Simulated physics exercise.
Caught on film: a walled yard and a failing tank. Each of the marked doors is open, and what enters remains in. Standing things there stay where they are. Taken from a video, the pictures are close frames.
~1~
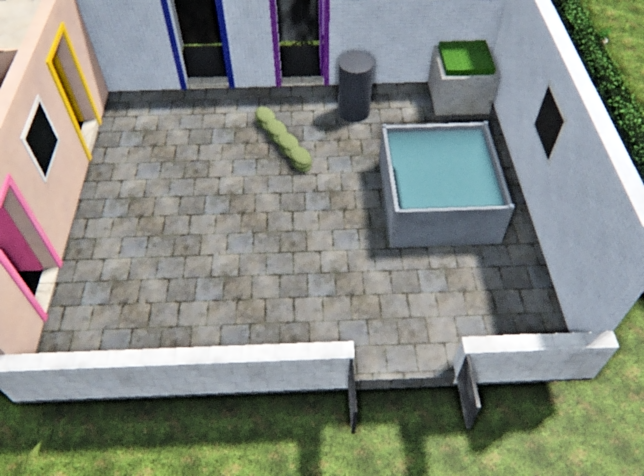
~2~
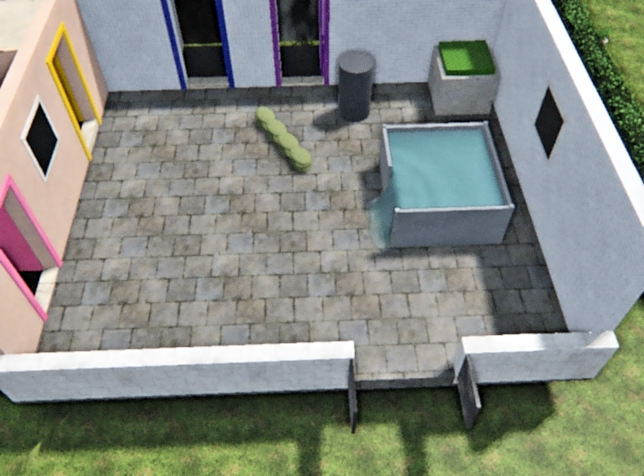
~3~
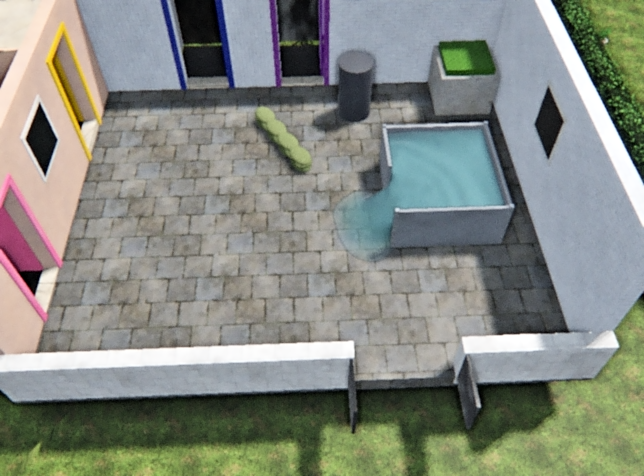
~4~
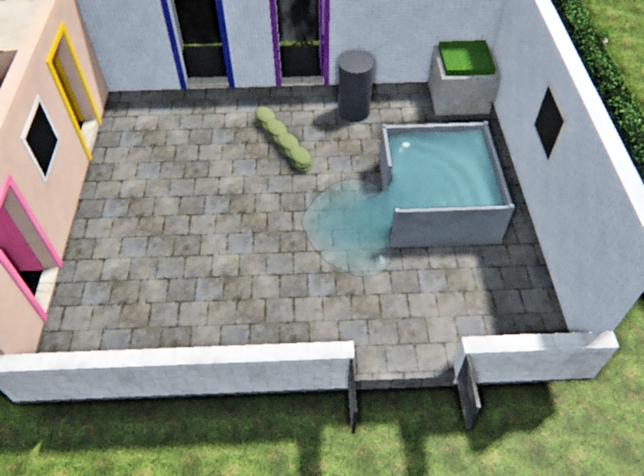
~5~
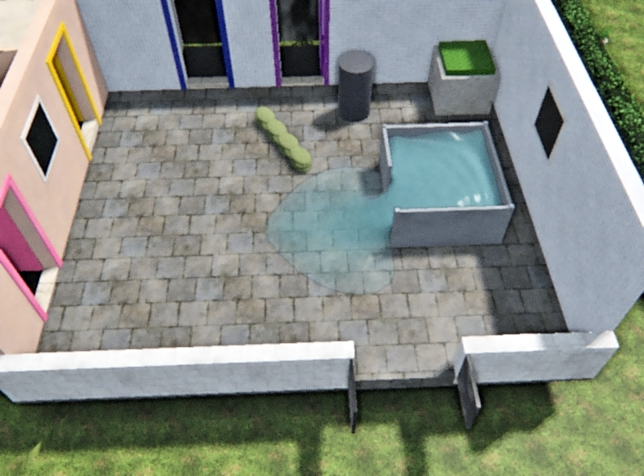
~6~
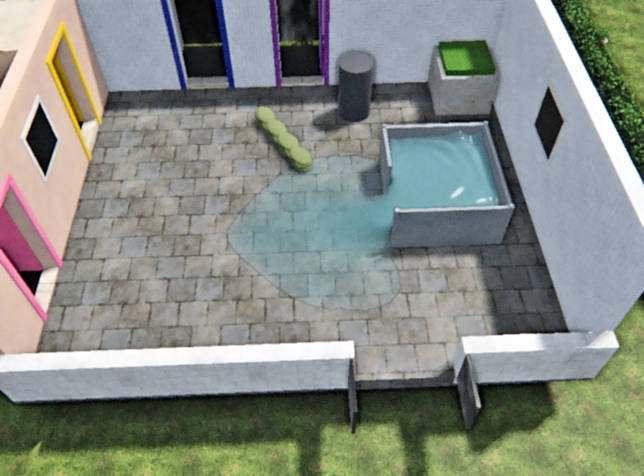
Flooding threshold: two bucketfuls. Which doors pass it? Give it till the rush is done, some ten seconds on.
The yellow door does not pass it; the purple door does not pass it; the pink door passes it; the blue door does not pass it.
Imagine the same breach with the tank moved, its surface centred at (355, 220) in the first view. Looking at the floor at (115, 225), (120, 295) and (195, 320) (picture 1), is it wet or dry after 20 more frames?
Check in sequence: Soaked through, soaked through, soaked through.
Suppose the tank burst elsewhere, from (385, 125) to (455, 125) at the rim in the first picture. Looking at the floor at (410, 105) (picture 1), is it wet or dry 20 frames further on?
At that place: Under water.
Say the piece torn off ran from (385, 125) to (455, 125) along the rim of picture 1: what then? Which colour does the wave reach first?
It's the door marked purple.
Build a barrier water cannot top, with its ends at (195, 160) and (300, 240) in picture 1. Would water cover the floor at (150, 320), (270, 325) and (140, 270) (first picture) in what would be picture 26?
Taking the points in the order given, they are inundated, inundated and inundated.
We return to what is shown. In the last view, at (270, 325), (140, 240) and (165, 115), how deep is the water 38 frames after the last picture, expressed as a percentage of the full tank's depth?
2, 10, 10 %.
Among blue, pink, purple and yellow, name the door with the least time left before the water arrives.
My answer: The one in pink.
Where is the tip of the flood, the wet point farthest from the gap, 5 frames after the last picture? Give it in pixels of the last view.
The flood front should get to about (84, 257).
A moment on, water covers 35 % of the floor; the yellow door not reached, the purple door not reached, the pink door not reached, the blue door not reached.
Next, water covers 55 % of the floor; the yellow door not reached, the purple door not reached, the pink door over two buckets in, the blue door not reached.
Then, water covers 60 % of the floor; the yellow door under two buckets in, the purple door wet at the sill, nothing in, the pink door far over two buckets in, the blue door not reached.
Later, water covers 65 % of the floor; the yellow door under two buckets in, the purple door wet at the sill, nothing in, the pink door far over two buckets in, the blue door wet at the sill, nothing in.
In the end, water covers 80 % of the floor; the yellow door under two buckets in, the purple door under two buckets in, the pink door far over two buckets in, the blue door wet at the sill, nothing in.
